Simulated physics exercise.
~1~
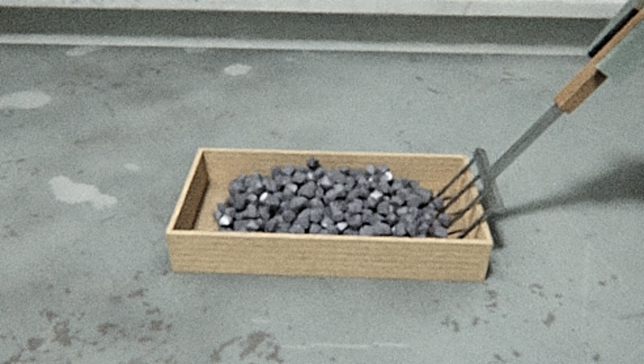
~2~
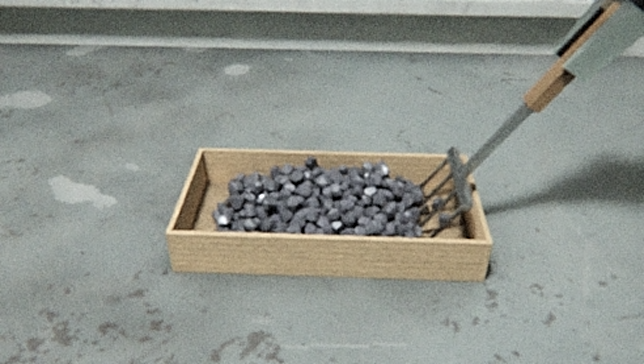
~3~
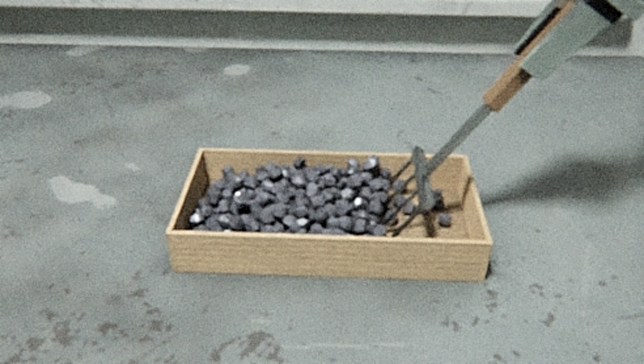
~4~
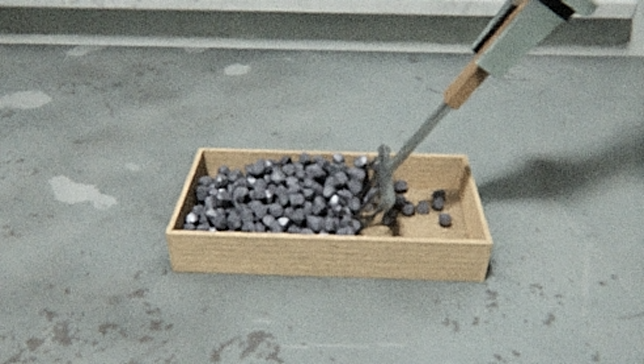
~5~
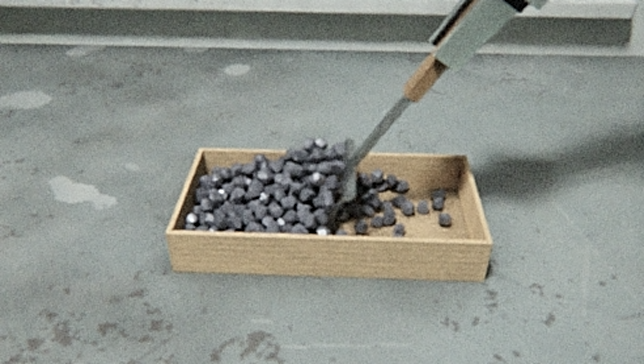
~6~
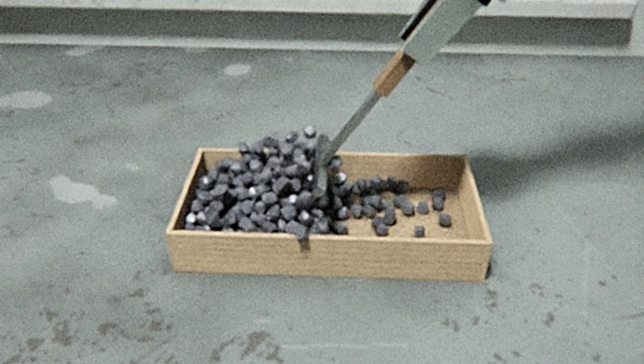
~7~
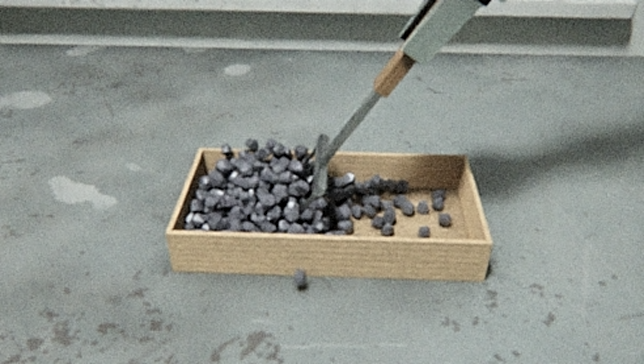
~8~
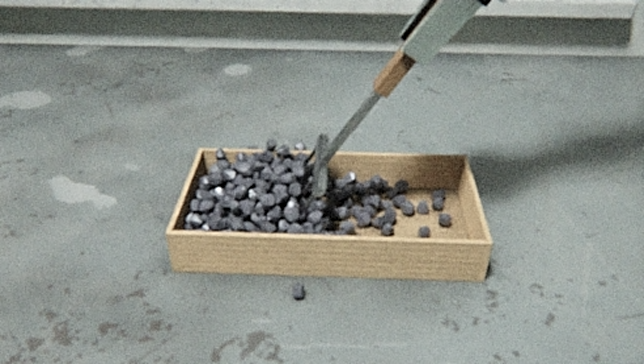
A mechanical arm reaches in from the upper right, holding a grey fork with thin tines in a light wooden trough of dark grey pebbles. The trough sits on a stained grey-green floor before a pale ledge, seen from slightly above by a still camera. The fork sweeps left through the heap, piling pebbles toward the left end and leaving a few scattered behind it. Near the middle it stops as the heap stands tallest, and a pebble slips over the front edge. The heap settles slightly, the fork stays put, and one pebble rests in view on the floor in front.
